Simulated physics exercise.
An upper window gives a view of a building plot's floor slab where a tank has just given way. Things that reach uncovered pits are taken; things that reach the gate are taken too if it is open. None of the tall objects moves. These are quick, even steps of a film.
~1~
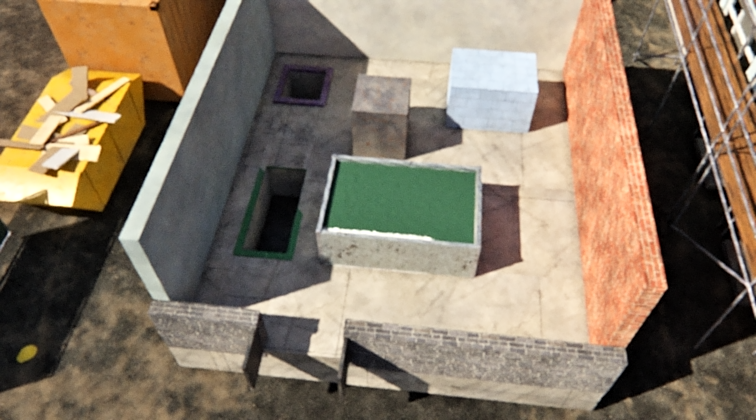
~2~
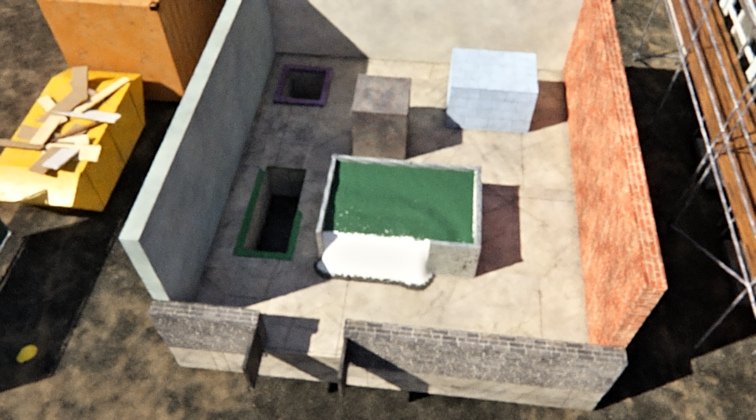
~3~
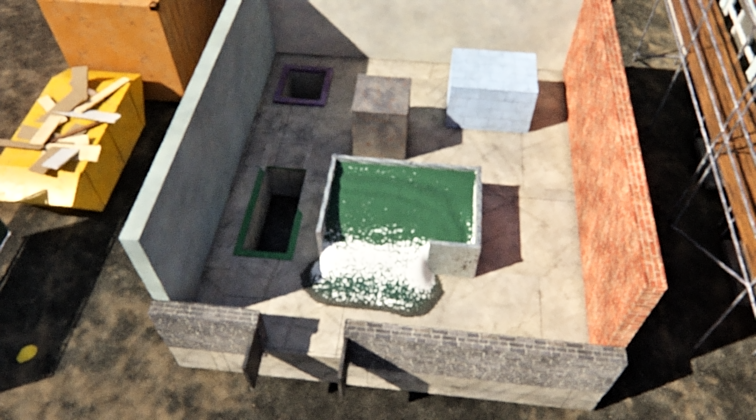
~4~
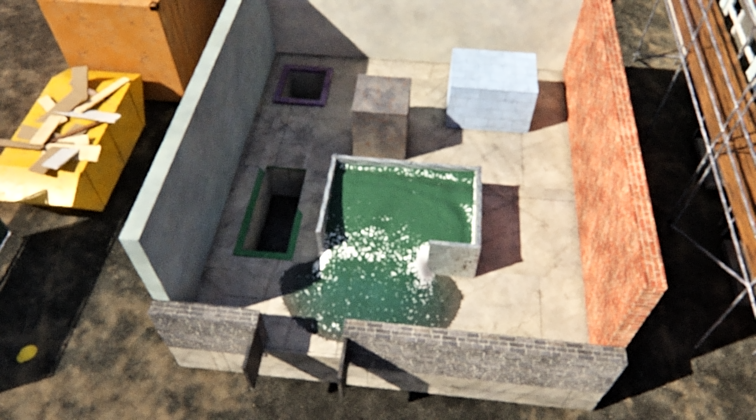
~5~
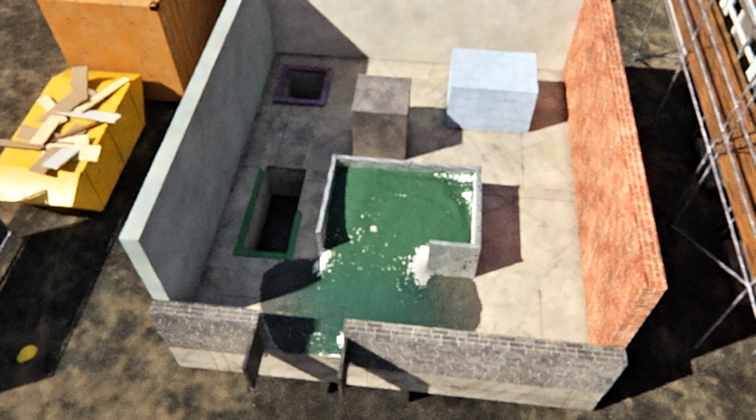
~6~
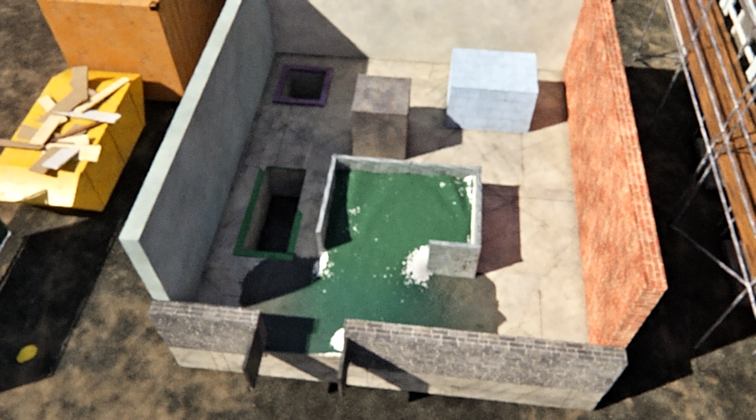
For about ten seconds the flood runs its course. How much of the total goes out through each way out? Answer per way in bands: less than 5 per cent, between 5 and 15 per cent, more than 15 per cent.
Going out through each: The gate, more than 15 per cent; the purple pit, less than 5 per cent; the green pit, between 5 and 15 per cent.
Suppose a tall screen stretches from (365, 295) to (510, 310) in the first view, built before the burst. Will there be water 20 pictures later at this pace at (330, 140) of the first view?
Waterless.
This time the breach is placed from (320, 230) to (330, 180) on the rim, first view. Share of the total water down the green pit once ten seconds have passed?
The green pit gets 75 per cent.
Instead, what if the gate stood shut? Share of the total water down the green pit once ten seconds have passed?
Green pit, per cent: 35.
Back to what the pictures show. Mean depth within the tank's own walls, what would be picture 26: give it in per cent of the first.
By my count, 20 per cent.
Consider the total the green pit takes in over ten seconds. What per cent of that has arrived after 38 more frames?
Roughly 60 per cent.
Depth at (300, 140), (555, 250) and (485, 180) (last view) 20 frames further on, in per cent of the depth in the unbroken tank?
My figures are about 0, 14 and 0 percent.
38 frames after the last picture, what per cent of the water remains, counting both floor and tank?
54 %.
A moment on, water covers 20 % of the floor; the gate 11 %, the purple pit 0 %, the green pit 0 %.
Next, water covers 30 % of the floor; the gate 22 %, the purple pit 0 %, the green pit 0 %.
Then, water covers 45 % of the floor; the gate 32 %, the purple pit 0 %, the green pit 3 %.
Later, water covers 70 % of the floor; the gate 39 %, the purple pit 0 %, the green pit 8 %.
In the end, water covers 90 % of the floor; the gate 43 %, the purple pit 0 %, the green pit 13 %.
